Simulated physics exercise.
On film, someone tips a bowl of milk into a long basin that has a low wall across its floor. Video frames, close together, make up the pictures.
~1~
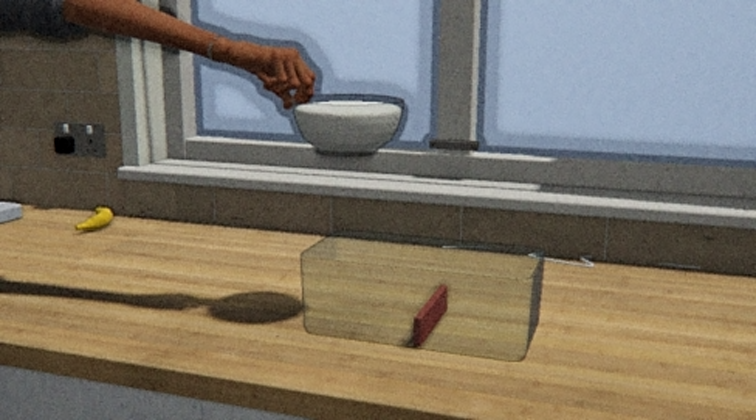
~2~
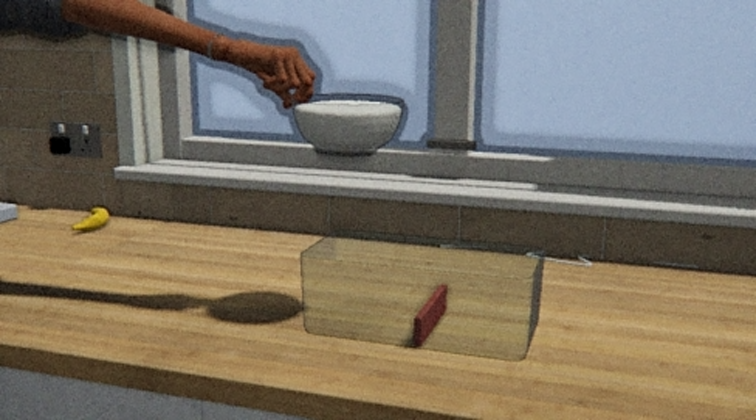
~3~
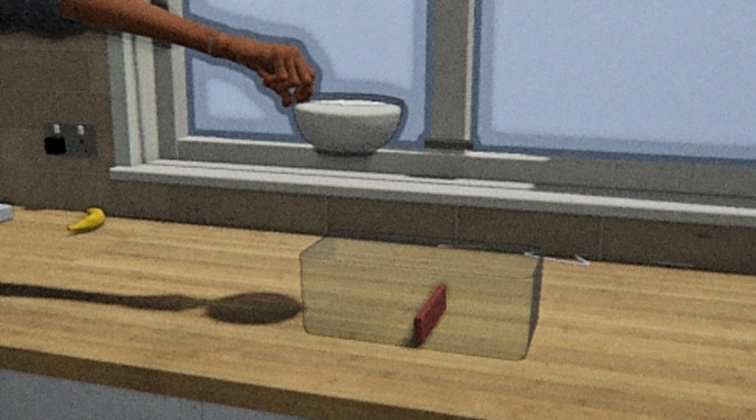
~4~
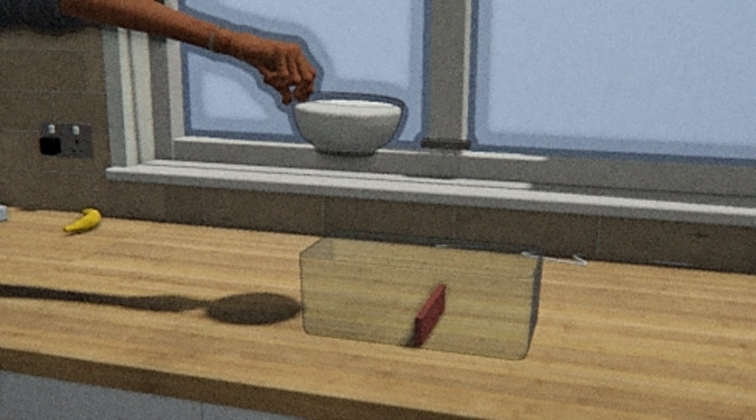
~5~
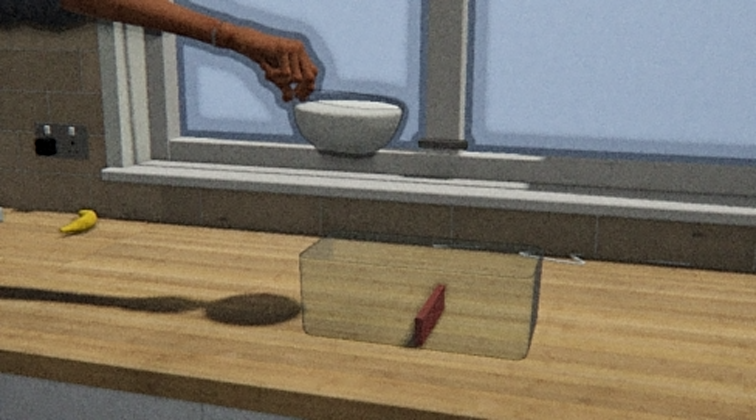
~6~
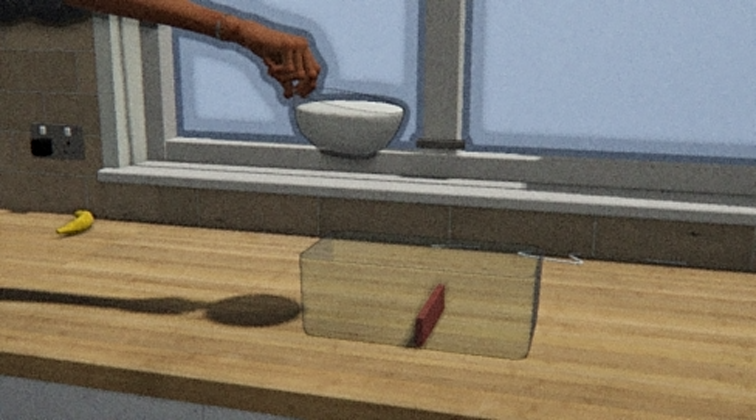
At first, a hand holds a white bowl of milk level above a long, clear basin with a low red wall across its floor, on a wooden counter by a window. Then the bowl begins tilting slightly to the right, while the view shifts a little and the basin stays in place.
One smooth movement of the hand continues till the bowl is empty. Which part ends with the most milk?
I expect the rightmost section to hold the most.
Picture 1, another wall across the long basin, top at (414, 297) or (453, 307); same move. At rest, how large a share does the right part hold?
85 % and 50 %, roughly.
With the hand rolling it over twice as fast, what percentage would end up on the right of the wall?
It works out near 65 %.
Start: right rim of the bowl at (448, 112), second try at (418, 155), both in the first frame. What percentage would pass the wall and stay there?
Close to 90 % for the first start and close to 80 % for the second.
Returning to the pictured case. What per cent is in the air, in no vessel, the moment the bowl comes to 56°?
Something like 35 per cent of it.
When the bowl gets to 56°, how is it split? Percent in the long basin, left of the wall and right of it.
Left part 0 %; right part 15 %.
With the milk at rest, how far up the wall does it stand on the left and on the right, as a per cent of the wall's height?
It settles around 20 on the left side and around 70 on the right side.
A moment on, the tilt is 56° and 49 per cent is still to pour, 2 is left of the wall and 14 right of it.
Next, the tilt is 86° and 7 per cent is still to pour, 10 is left of the wall and 72 right of it.
Then the tilt is 95° and 0 per cent is still to pour, 24 is left of the wall and 75 right of it.
Later the tilt is 95° and 0 per cent is still to pour, 25 is left of the wall and 74 right of it.
Finally, 25 per cent lies left of the wall, 74 right of it and 1 outside.
